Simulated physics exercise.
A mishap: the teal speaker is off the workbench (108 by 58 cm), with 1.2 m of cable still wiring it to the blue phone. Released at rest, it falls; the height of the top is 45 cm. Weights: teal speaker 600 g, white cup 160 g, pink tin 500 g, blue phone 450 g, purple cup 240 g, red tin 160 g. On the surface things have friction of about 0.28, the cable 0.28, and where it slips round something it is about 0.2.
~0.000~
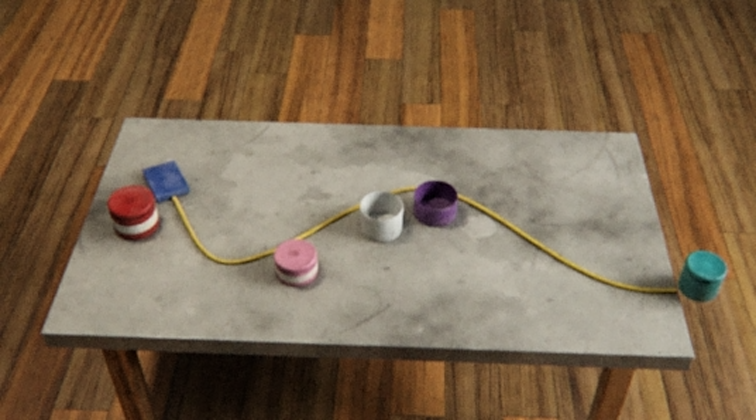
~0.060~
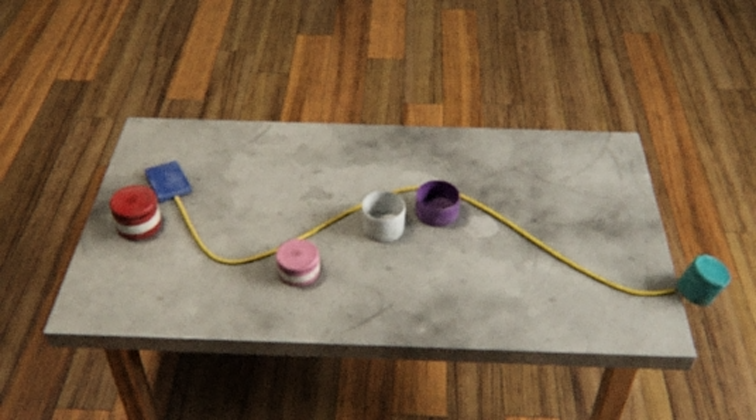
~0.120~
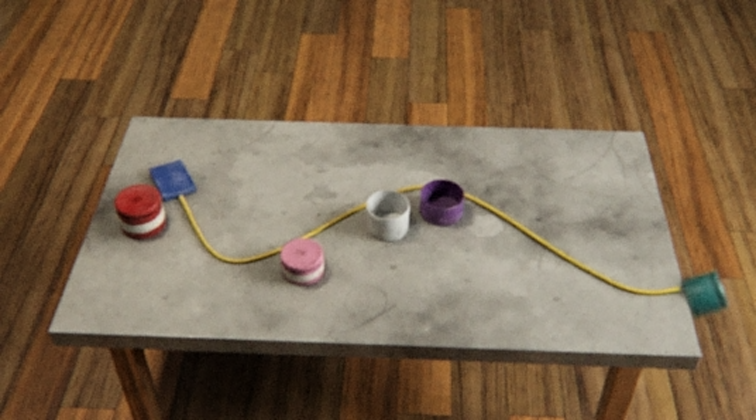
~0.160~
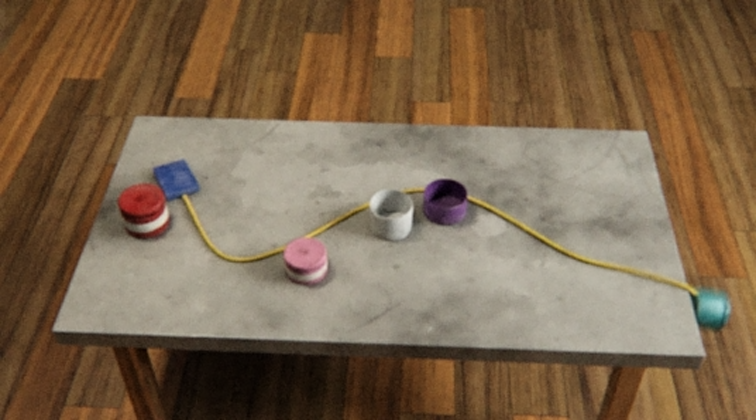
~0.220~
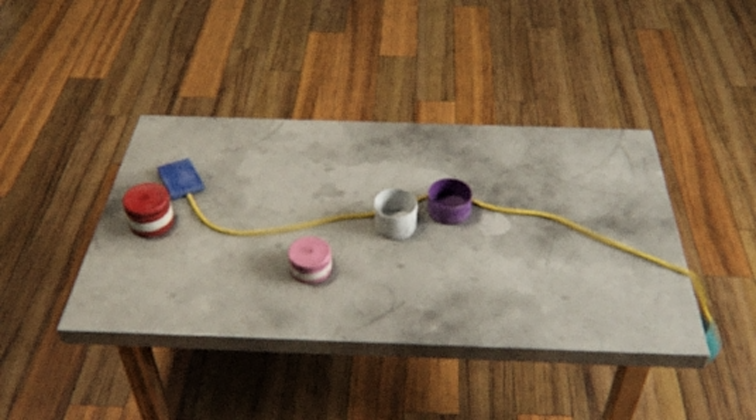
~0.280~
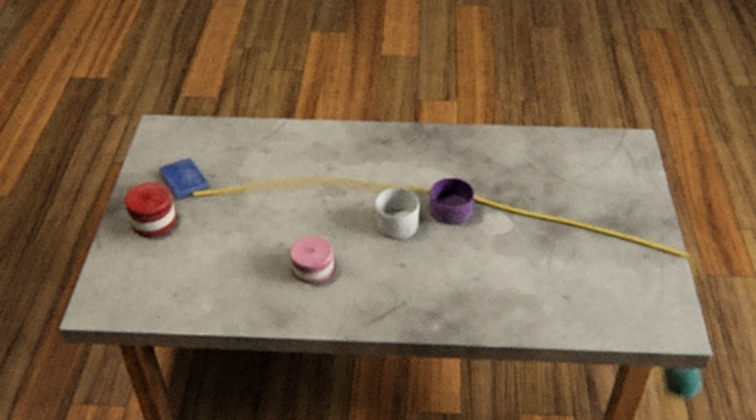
In this clip, a teal cylinder attached to a yellow cable drops off the right edge of a gray table, drawing the curved cable nearly straight, while the blue phone, red and pink tins, and white and purple cups remain on top.
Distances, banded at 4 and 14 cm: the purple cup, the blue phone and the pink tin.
One by one: Purple cup: Medium shift. Blue phone: Large shift. Pink tin: Small shift.
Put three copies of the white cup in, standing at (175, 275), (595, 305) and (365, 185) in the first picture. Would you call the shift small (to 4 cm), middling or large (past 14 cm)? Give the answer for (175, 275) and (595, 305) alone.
First one: A slight shift; second one: A slight shift.
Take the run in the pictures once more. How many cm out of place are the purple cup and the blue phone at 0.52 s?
Approx. shifts - purple cup: 8 cm; blue phone: 30 cm.
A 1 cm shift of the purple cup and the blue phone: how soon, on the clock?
Approx. times - purple cup: 0.34 s, blue phone: 0.32 s.
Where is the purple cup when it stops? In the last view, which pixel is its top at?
Near (454, 225).
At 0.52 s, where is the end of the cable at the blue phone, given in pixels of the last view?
Somewhere about (337, 169) in the final view.
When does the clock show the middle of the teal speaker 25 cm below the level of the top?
Around 0.28 seconds on the clock.
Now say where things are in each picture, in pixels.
In the first picture, shows, purple cup (436, 195); blue phone (165, 178); pink tin (295, 254); cable runs through (611, 283) (507, 224) (196, 241).
In the second picture, shows, teal speaker (708, 269); cable runs through (611, 284) (198, 240).
In the third picture, shows, teal speaker (705, 295); cable runs through (616, 284) (203, 240).
In the fourth picture, shows, teal speaker (704, 310); cable runs through (634, 272) (206, 239).
In the fifth picture, shows, teal speaker (697, 339); cable runs through (690, 274) (223, 231).
In the sixth picture, shows, purple cup (452, 192); blue phone (183, 175); pink tin (311, 251); cable runs through (622, 236) (493, 204) (377, 187) (261, 186).
At 0.5 s, the cable's tail end at (337, 169); blue phone 28 cm off its start, purple cup 8 cm off its start, teal speaker over the edge.
At 0.7 s, the cable's tail end at (429, 171); blue phone 47 cm off its start, purple cup 9 cm off its start, teal speaker over the edge.
At 1.0 s, the cable's tail end at (455, 172); blue phone 52 cm off its start at (451, 184), purple cup 9 cm off its start at (454, 225), teal speaker over the edge.
At 1.2 s, the cable's tail end at (455, 172); blue phone 52 cm off its start, purple cup 9 cm off its start, teal speaker over the edge.
At 2.4 s, the cable's tail end at (455, 172); blue phone 52 cm off its start at (451, 184), purple cup 9 cm off its start at (454, 225), pink tin 0 cm off its start at (311, 251), teal speaker over the edge.
